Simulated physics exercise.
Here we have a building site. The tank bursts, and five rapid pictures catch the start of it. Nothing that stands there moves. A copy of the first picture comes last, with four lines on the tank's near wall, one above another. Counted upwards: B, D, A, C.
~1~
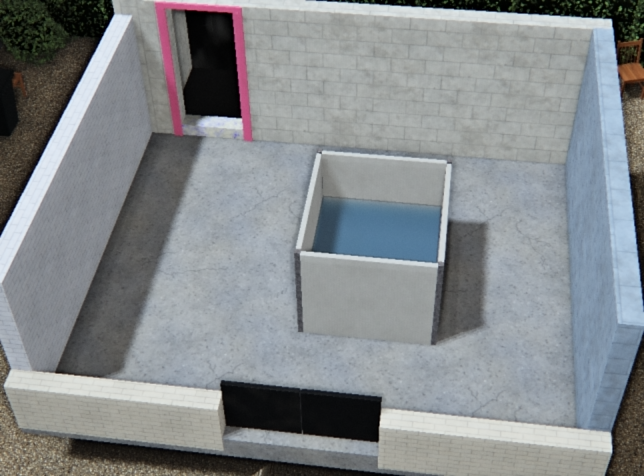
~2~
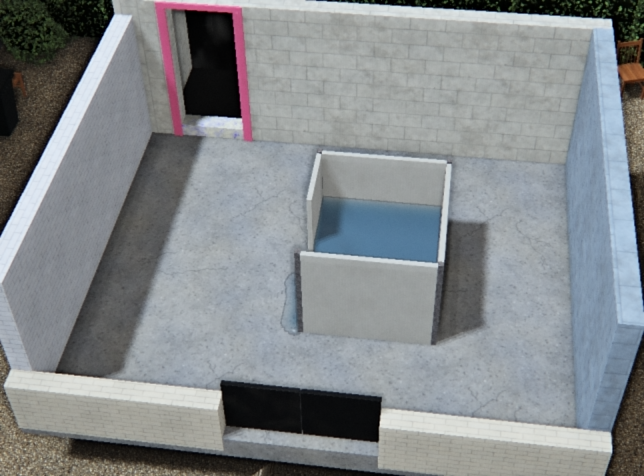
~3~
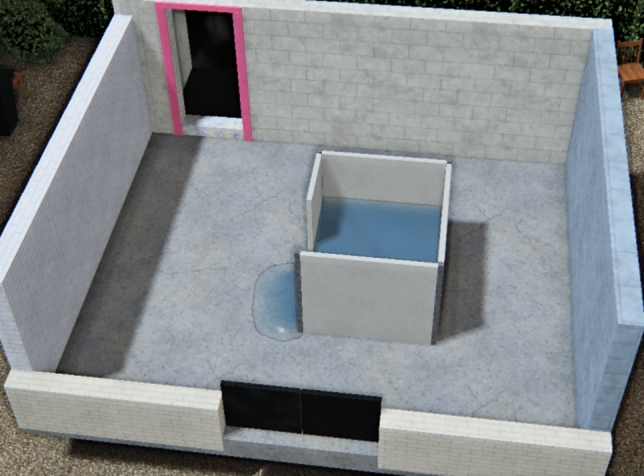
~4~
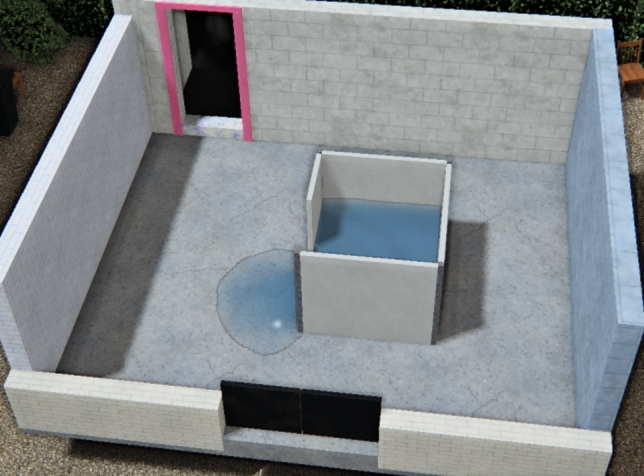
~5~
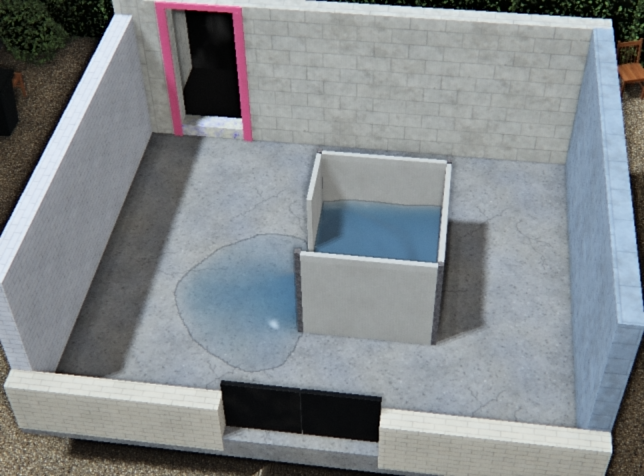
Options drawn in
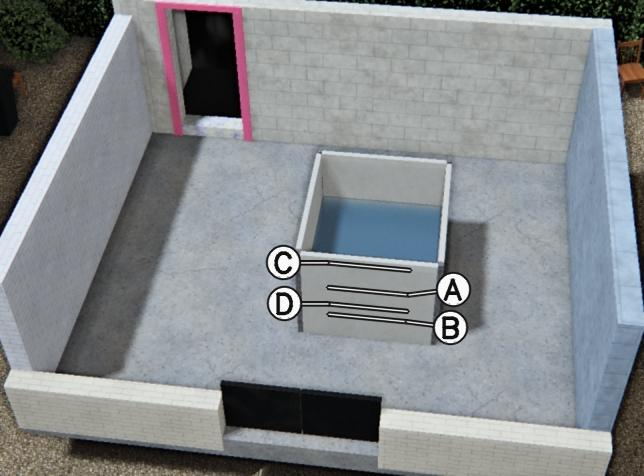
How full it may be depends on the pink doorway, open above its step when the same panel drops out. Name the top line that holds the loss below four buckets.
The limit is A.
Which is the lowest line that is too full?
Here it is line C.
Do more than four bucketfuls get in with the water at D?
No, that is safe.
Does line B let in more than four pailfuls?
No, not at all.
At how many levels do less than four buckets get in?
Three of the four.
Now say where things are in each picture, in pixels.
The first frame shows water in the tank at rest, its middle at (375, 248); foot of the pink doorway at (214, 137); shut gate at (301, 397).
In the second frame, 1 % of the ground under water, visible out to (297, 317).
In the third frame, 3 % of the ground under water, visible out to (269, 273).
In the fourth frame, 5 % of the ground under water, visible out to (228, 280).
In the fifth frame, 10 % of the ground under water, visible out to (183, 287).
In white, A at (368, 291); B at (367, 317); C at (368, 266); D at (367, 307); from the bottom up B, D, A, C.
For line A, a bucket or two gets in.
For line B, nothing gets over.
For line C, about 12 bucketfuls get in.
For line D, nothing gets over.
